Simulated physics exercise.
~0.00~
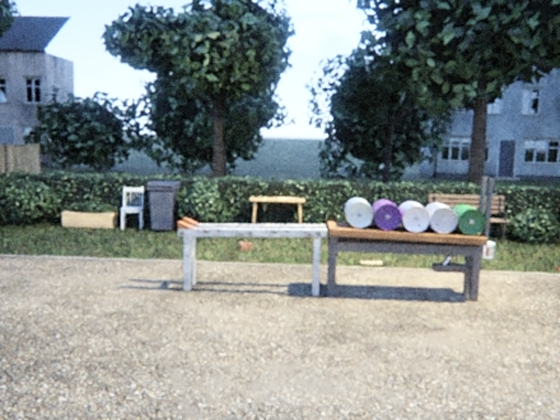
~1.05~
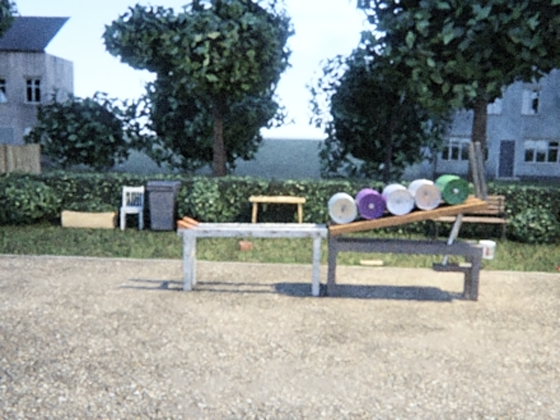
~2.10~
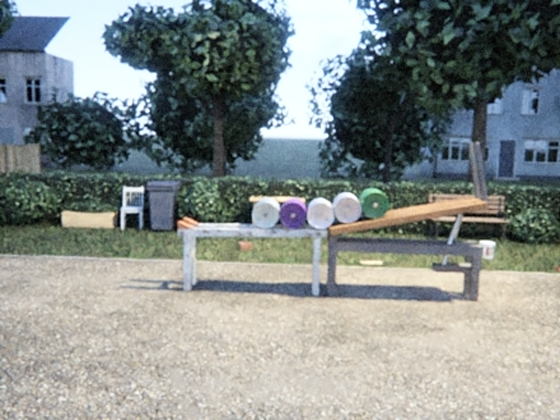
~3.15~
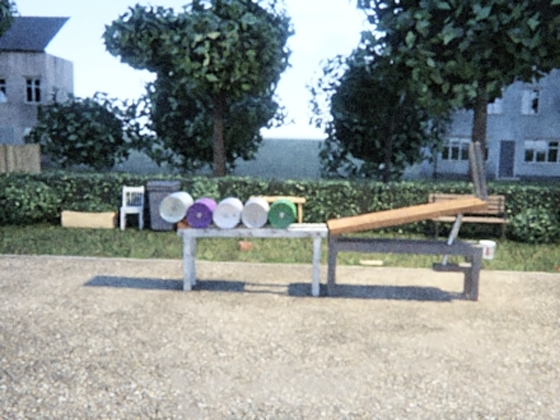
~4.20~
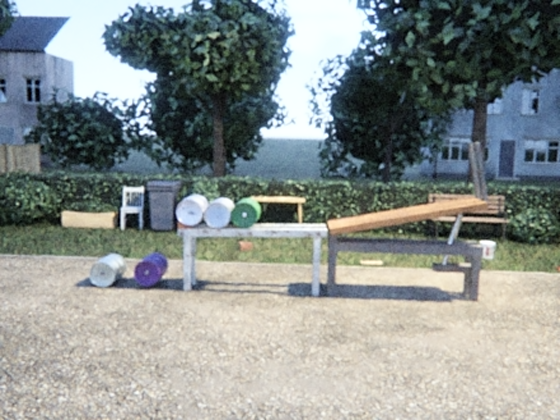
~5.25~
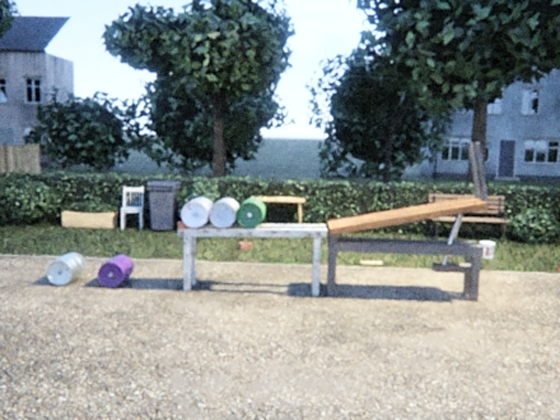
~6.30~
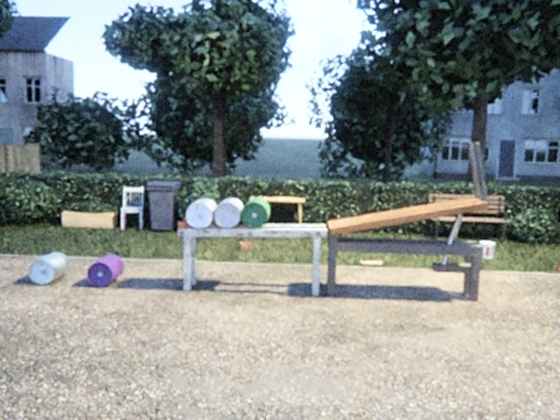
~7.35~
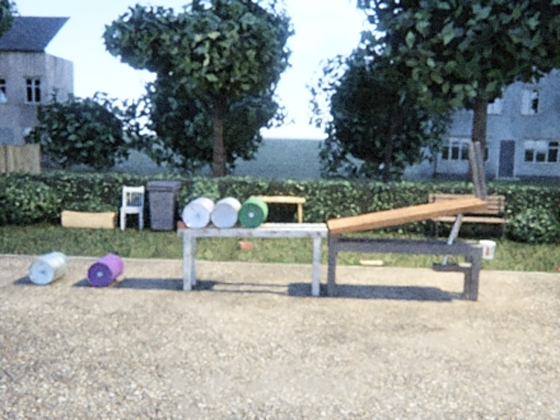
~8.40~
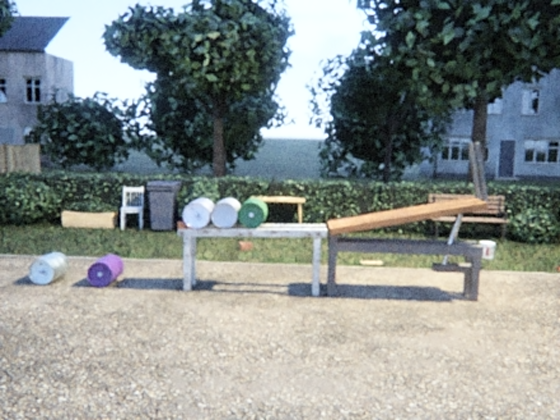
Five kegs roll left in a row as the deck beneath them tilts, crossing onto the adjoining rack, where a white one and the purple one drop off the far end and roll a little along the ground, while the green one and two white ones come to rest on the rack.
